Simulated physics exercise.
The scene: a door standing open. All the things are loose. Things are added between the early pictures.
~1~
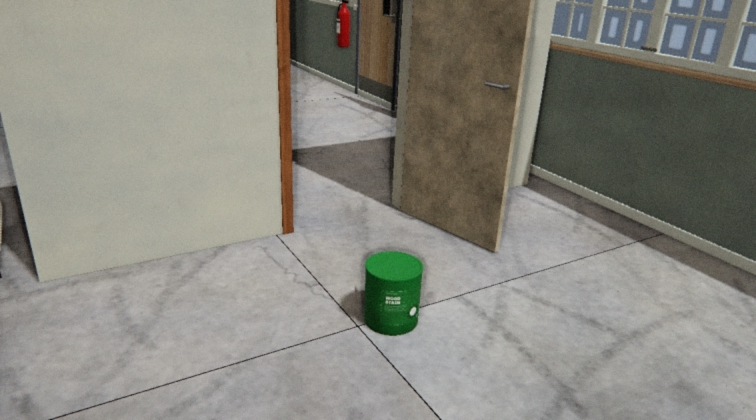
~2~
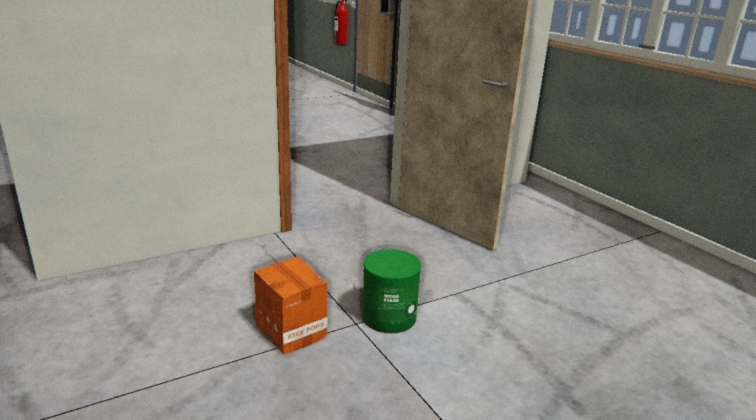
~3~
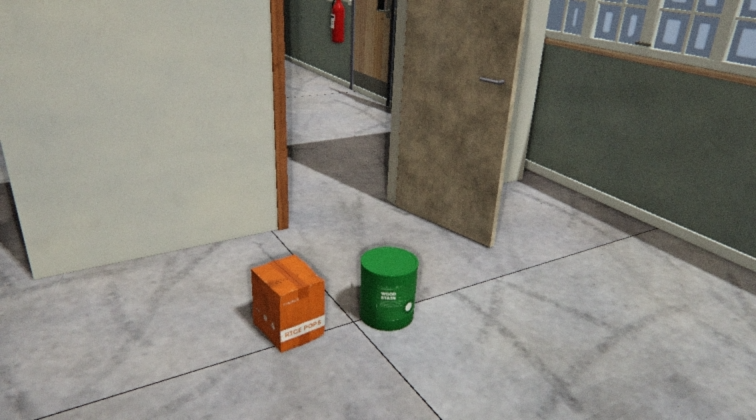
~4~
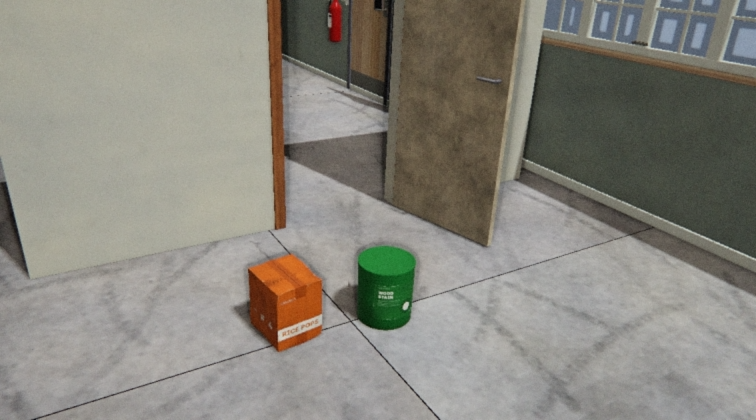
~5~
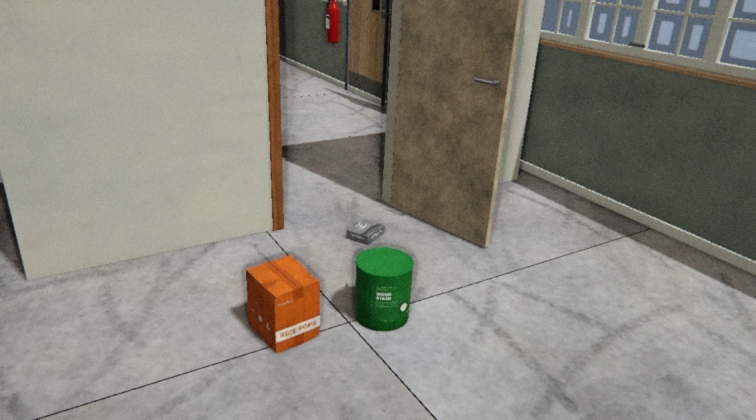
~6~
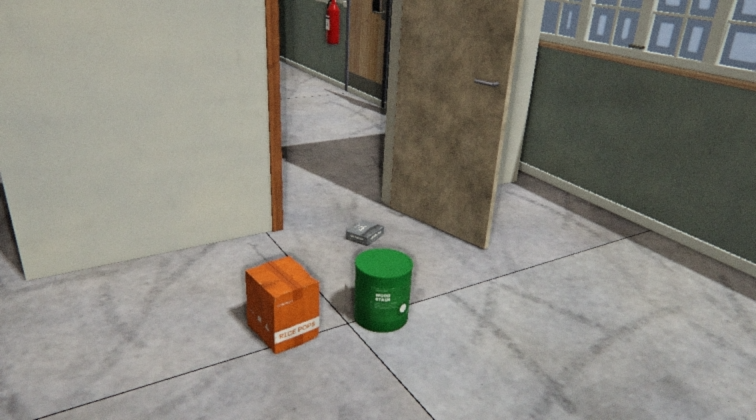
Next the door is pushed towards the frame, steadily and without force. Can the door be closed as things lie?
Here the door closes.
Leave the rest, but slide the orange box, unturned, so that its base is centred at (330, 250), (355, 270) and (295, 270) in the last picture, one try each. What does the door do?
First try: It jams; second try: It shuts; third try: It shuts.
Then, 1.40 s on from there, door 64° open.
Then, 2.20 s on from there, door 33° open; grey packet shifted about its own width near (344, 229).
Then, 2.80 s on from there, door 12° open; grey packet shifted well along near (323, 219).
In the end, door 0° open; moved from the start, grey packet; the other 2 unmoved. At the end, from the last picture's camera, grey packet near (314, 212).
